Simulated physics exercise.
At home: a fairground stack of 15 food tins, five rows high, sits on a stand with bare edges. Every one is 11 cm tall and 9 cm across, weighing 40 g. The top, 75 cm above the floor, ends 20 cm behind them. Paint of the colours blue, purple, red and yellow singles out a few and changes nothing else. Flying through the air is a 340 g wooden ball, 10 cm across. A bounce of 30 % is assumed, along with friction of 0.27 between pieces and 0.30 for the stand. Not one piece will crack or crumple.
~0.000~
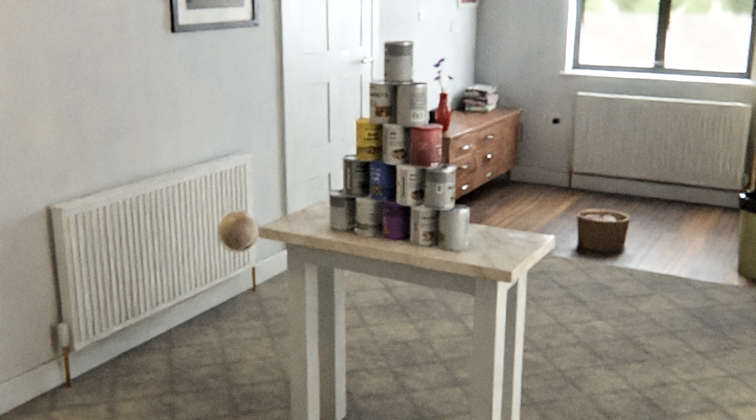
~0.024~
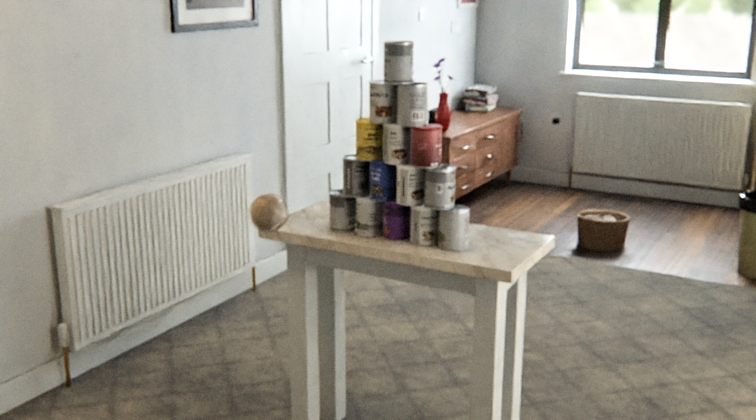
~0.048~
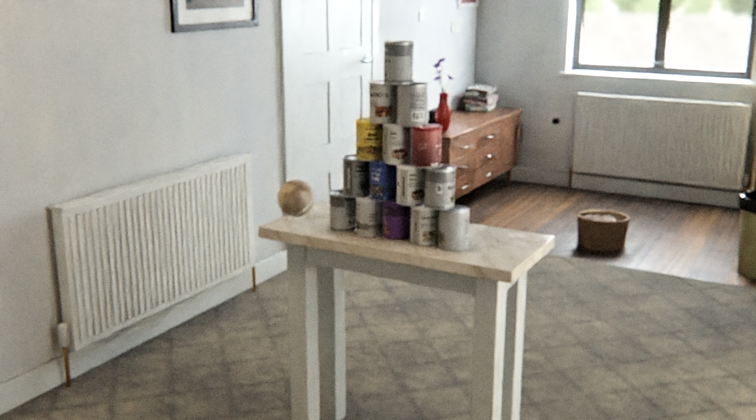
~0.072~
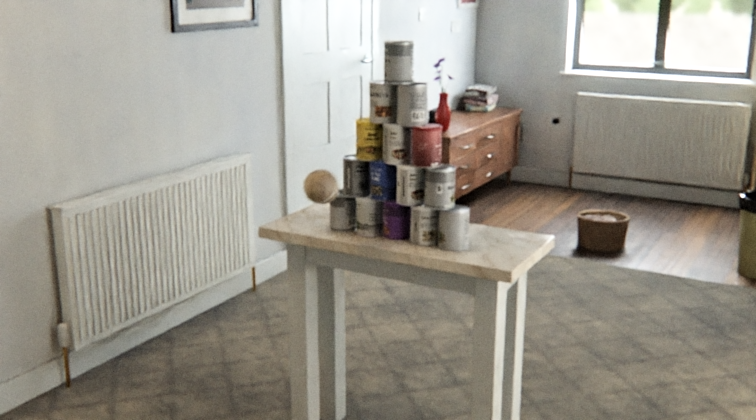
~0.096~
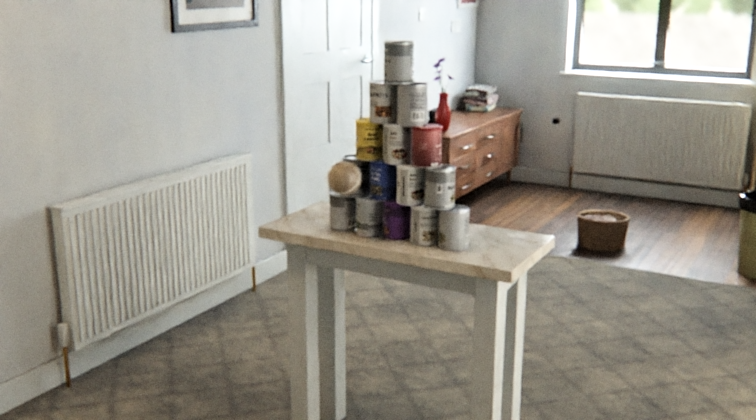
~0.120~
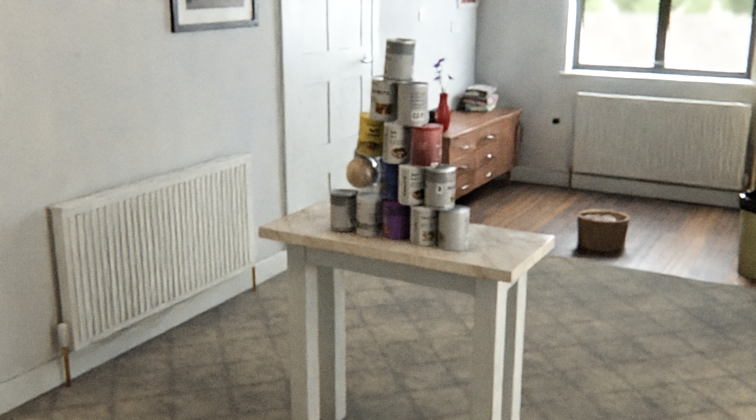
Stacked pyramid of paint tins standing on a white table as a wooden ball flies in from the left, striking and shifting several.
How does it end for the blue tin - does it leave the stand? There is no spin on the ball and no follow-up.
The blue tin ends up down.
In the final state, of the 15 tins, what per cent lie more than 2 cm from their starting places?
Displaced: 65 %.
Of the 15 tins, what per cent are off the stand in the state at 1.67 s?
40 percent by then.
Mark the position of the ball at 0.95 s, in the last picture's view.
(571, 219), more or less.
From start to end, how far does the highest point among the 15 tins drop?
Around 22 centimetres.
By 0.41 s, ball still moving; 2 of the 15 tins off the stand; blue tin tilted 9°, 38 cm lower; yellow tin on its side.
By 0.95 s, ball still moving; 4 of the 15 tins off the stand; blue tin tilted 4°, 50 cm lower; yellow tin on its side.
By 1.67 s, ball still moving; 6 of the 15 tins off the stand; blue tin on its side; yellow tin on its side.
When it is over (2.1 s), ball rolling away; 6 of the 15 tins off the stand; blue tin on its side; yellow tin on its side; purple tin unmoved. In pixels of the last frame, middles, yellow tin near (510, 326).
